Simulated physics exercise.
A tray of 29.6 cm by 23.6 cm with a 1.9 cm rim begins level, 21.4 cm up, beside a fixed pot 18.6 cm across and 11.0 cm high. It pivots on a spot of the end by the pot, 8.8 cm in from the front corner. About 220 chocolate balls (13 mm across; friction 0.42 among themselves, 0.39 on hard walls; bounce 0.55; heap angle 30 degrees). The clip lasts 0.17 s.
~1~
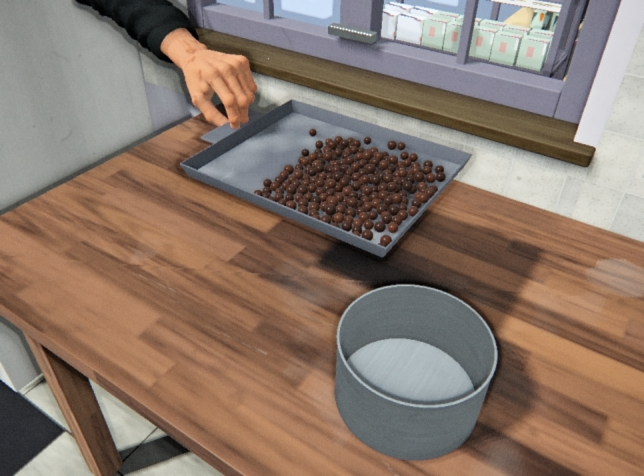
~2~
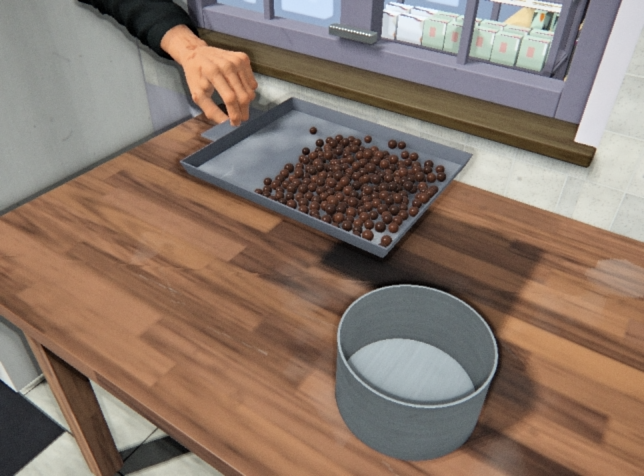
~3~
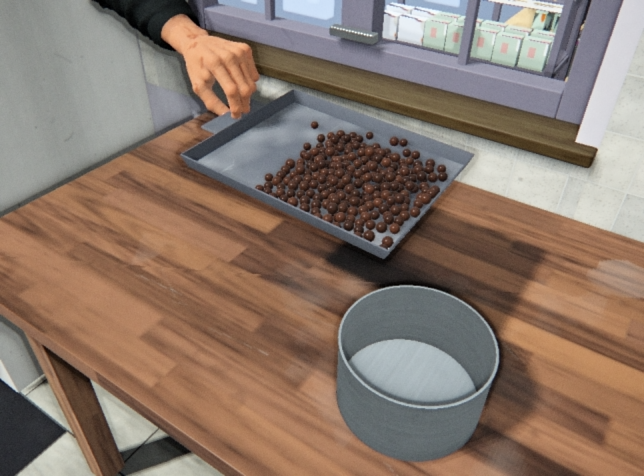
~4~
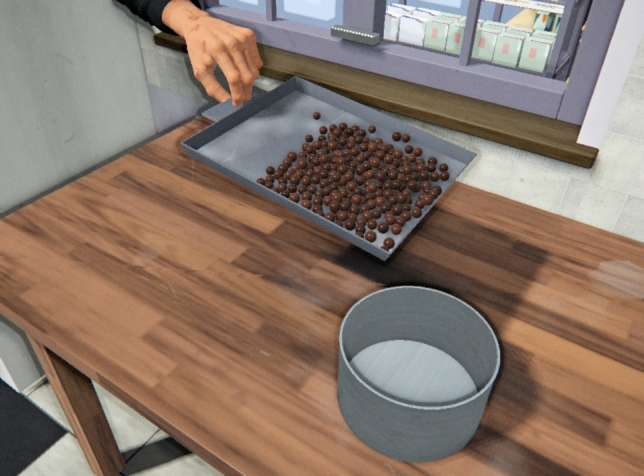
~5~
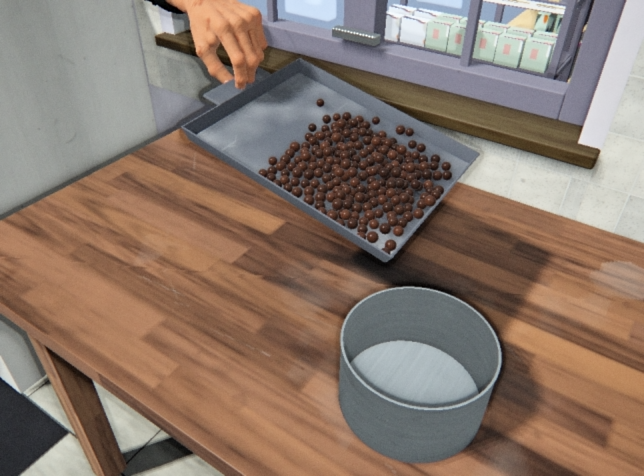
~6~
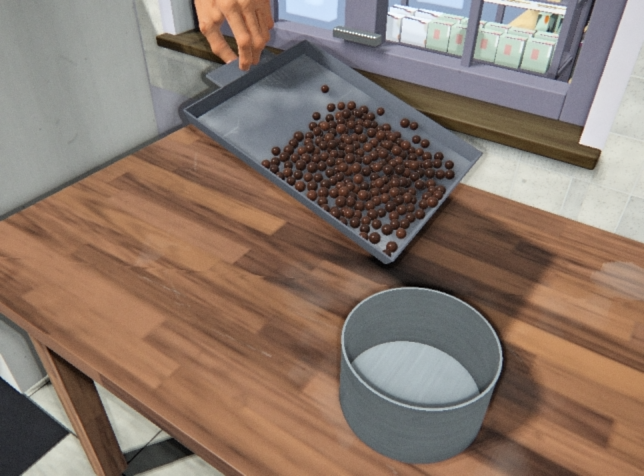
A gray tray of brown chocolate balls tilted slowly as a hand raised its left end above a wooden table, while the balls stayed heaped together and a round gray pot stood still nearby.
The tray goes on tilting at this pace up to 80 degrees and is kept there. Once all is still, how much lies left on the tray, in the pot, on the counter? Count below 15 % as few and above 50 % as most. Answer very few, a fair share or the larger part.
Tray: Very few, pot: The larger part, counter: A fair share.
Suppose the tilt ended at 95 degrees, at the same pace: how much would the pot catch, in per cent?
Then about 65 per cent.
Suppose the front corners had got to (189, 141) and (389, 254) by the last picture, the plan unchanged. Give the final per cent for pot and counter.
Pot 95, counter 5.
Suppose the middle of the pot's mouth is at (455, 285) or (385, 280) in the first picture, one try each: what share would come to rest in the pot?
Some 60 and 25 per cent.
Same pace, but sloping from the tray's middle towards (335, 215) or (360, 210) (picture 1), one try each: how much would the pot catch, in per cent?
About 80 and 95 per cent.
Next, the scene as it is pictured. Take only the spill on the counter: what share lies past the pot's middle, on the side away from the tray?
Roughly 80 per cent.
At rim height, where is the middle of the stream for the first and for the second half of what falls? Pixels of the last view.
At about (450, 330), then at (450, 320).
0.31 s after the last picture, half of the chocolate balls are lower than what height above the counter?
Roughly 26 cm.
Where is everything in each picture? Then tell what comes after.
Tray tilt 0 degrees, front corners at (187, 163) and (384, 243); middle of the pieces at (356, 186); pot at (416, 339), in the first frame.
Tray tilt 1 degrees, front corners at (187, 161) and (384, 244); middle of the pieces at (357, 186), in the second frame.
Tray tilt 3 degrees, front corners at (187, 154) and (386, 246), lowest corner right front; middle of the pieces at (358, 184), in the third frame.
Tray tilt 7 degrees, front corners at (188, 143) and (388, 248), lowest corner right front; middle of the pieces at (360, 181), in the fourth frame.
Tray tilt 13 degrees, front corners at (189, 127) and (390, 251), lowest corner right front; middle of the pieces at (363, 176), in the fifth frame.
Tray tilt 19 degrees, front corners at (191, 110) and (391, 254), lowest corner right front; middle of the pieces at (366, 172); pot at (421, 342), in the sixth frame.
Then, 0.18 s after the last picture, tilt 51 degrees; the tray holds 100 %, the pot 0 %.
Then, 0.31 s after the last picture, tilt 73 degrees; the tray holds 95 %, the pot 0 %.
Then, 0.56 s after the last picture, tilt 80 degrees; the tray holds 15 %, the pot 50 %.
In the end, tray 0 %, pot 65 %, counter 35 %.
